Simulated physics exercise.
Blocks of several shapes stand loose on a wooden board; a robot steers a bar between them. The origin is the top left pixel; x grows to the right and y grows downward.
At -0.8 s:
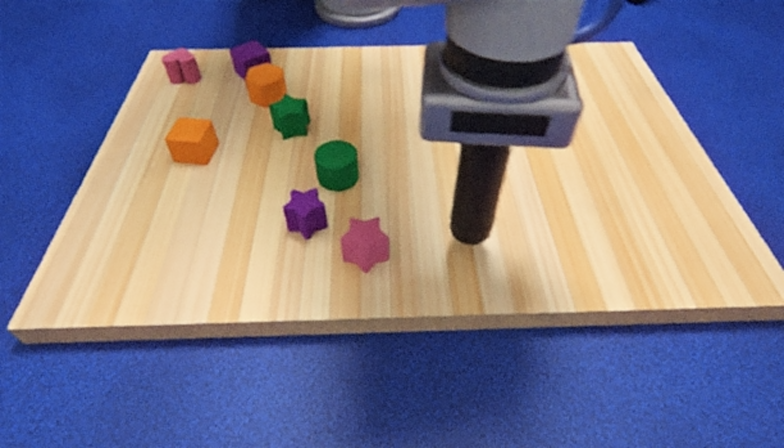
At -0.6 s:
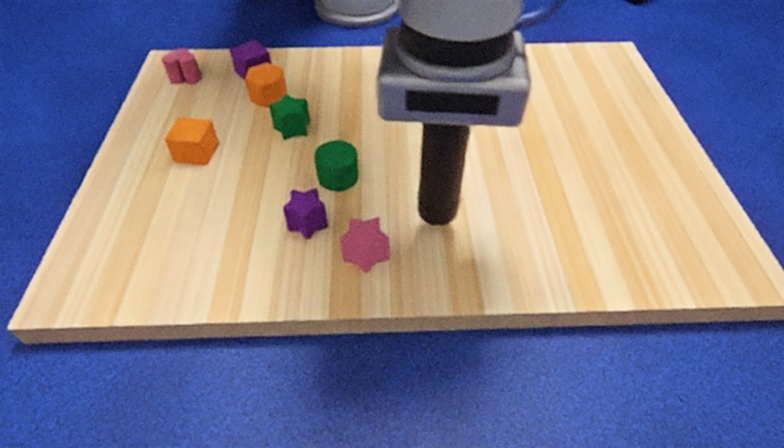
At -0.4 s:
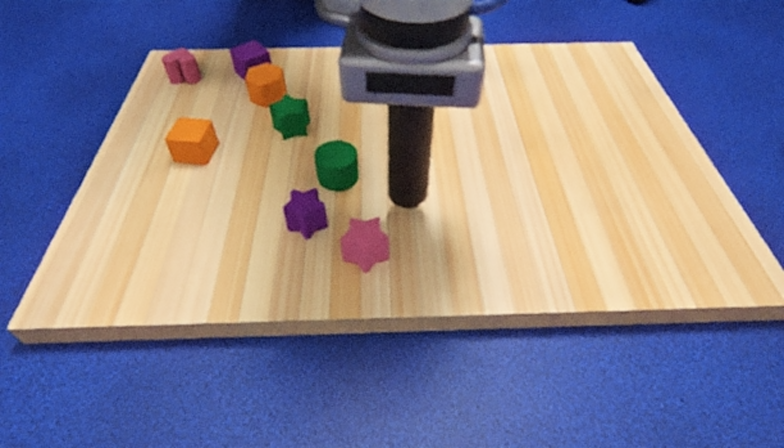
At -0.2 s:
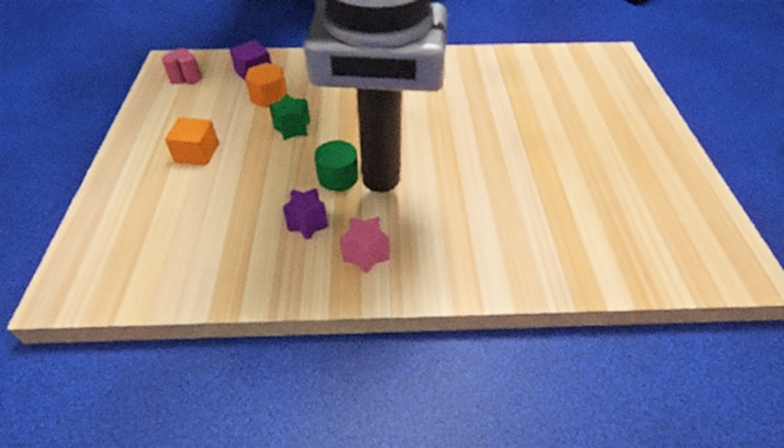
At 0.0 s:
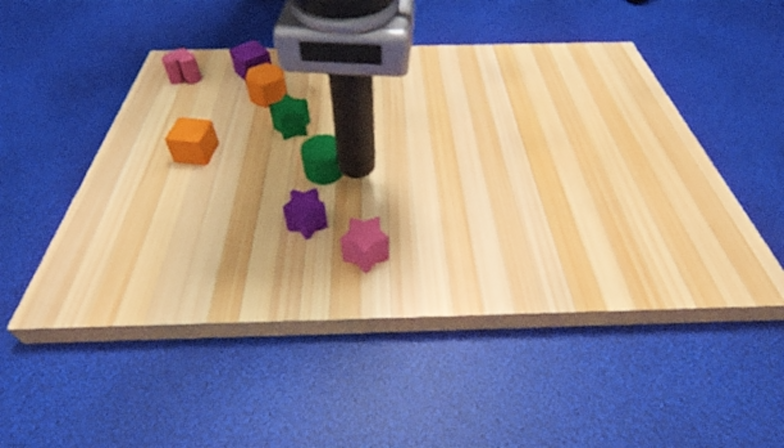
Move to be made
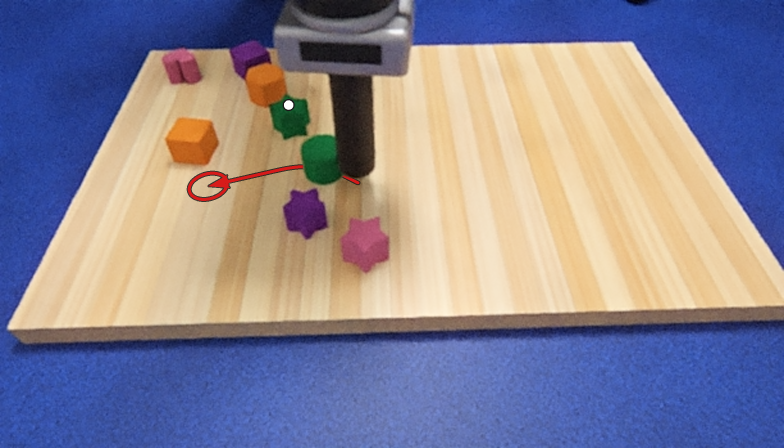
A robot arm's dark bar starts right of the colored blocks on a wooden board and glides left and toward the far side while the blocks stay still. It reaches the green cylinder and nudges it slightly left and away, while the purple and pink stars and the other blocks remain in place.
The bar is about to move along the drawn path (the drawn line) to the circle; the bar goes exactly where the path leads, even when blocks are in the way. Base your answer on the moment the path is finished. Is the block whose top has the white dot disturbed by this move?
It sits in its place.
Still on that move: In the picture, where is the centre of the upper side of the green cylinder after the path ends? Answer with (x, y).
The middle of its upper face will lie at (243, 128).
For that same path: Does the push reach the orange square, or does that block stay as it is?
It is still where it was.
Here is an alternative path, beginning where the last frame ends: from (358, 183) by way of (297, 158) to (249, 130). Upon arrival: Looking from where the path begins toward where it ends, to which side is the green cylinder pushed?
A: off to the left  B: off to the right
A - off to the left.
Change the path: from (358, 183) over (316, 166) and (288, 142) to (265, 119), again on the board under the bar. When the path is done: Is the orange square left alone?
Yes, that is what happens.
Drawn move, from (358, 183) via (313, 167) and (262, 174), ending at (208, 186); the dot is on the green star.
On the path given first. One third of the way, bar (310, 151); green cylinder (277, 132).
Two thirds of the way, bar (256, 158); green cylinder (244, 128).
At the end, bar (202, 170); orange square still; green star still; green cylinder (243, 128).
